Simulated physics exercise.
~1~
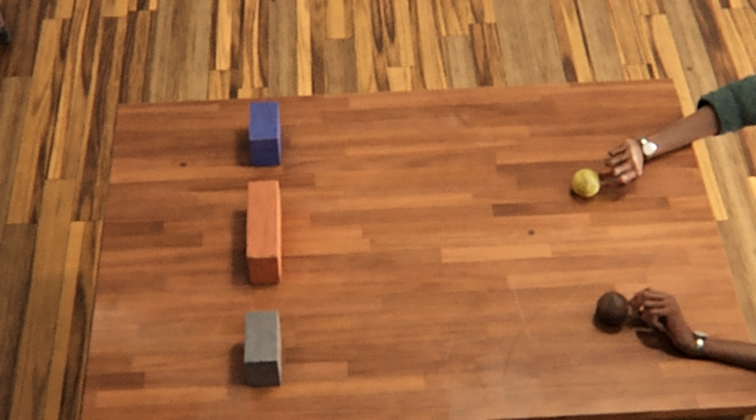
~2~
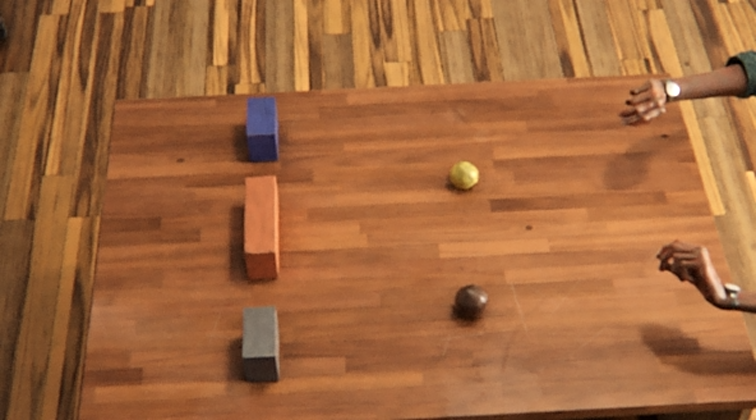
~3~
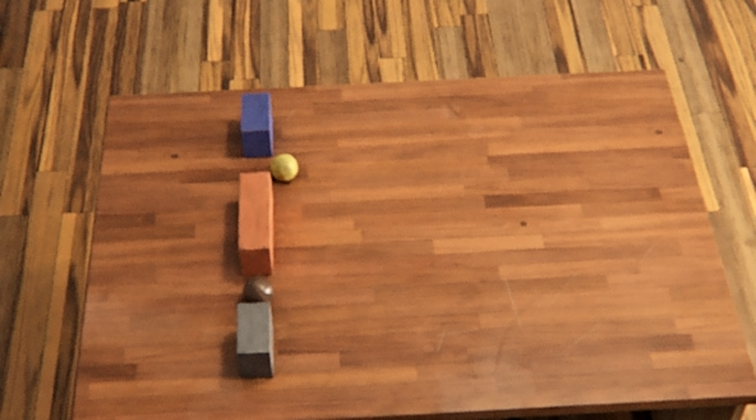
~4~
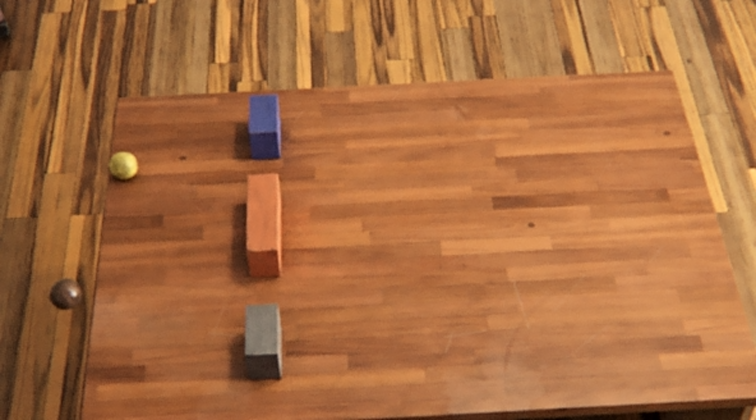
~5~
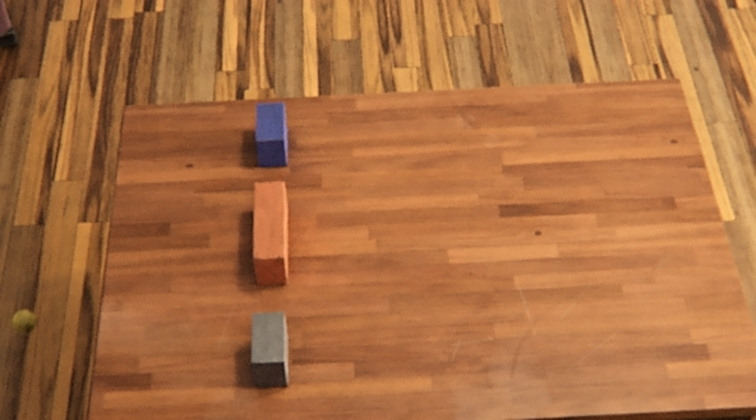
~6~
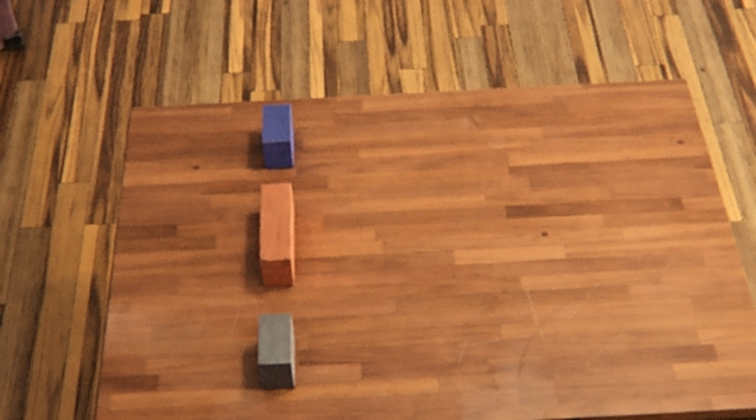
A yellow ball and a round brown object, each beneath a hand at the right, start on a wooden tabletop seen from above, with striped wooden flooring around it. Toward the left stand three blocks in a column, blue at the top, orange in the middle and grey at the bottom. The hands release both round things and draw back as they roll left side by side. The yellow ball passes between the blue and orange blocks, while the brown one goes between the orange and grey. Both continue past the table's left edge and out of view, leaving the blocks standing in place.
